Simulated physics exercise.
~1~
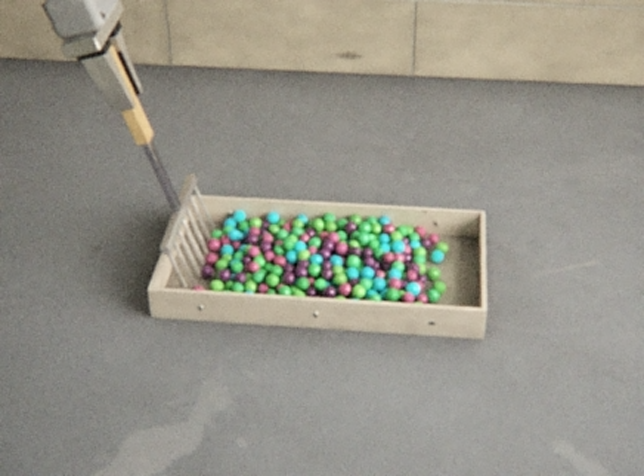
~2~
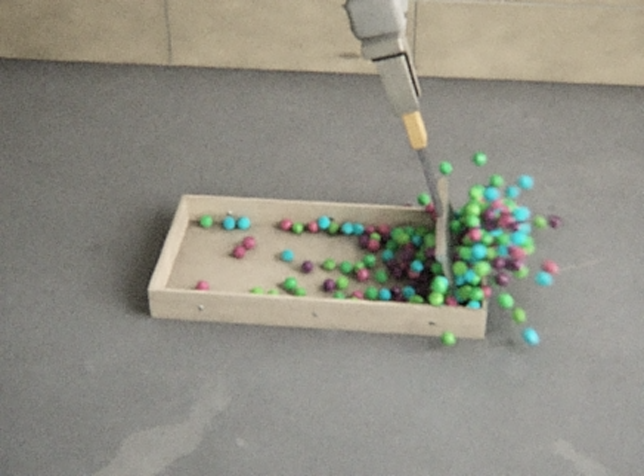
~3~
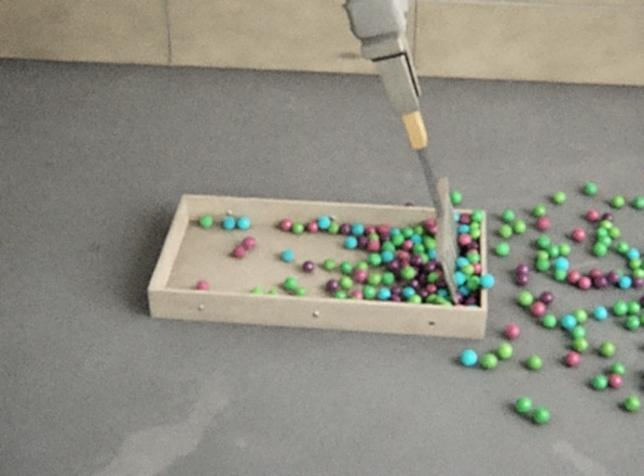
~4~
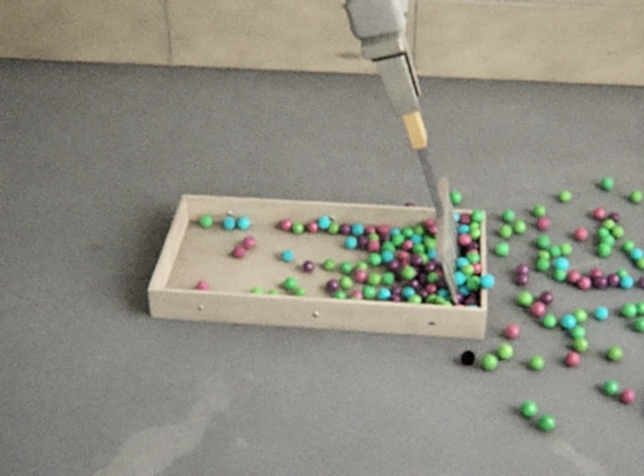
A robot's fork sweeps colourful balls rightward through a tray, scattering many onto the grey surface.
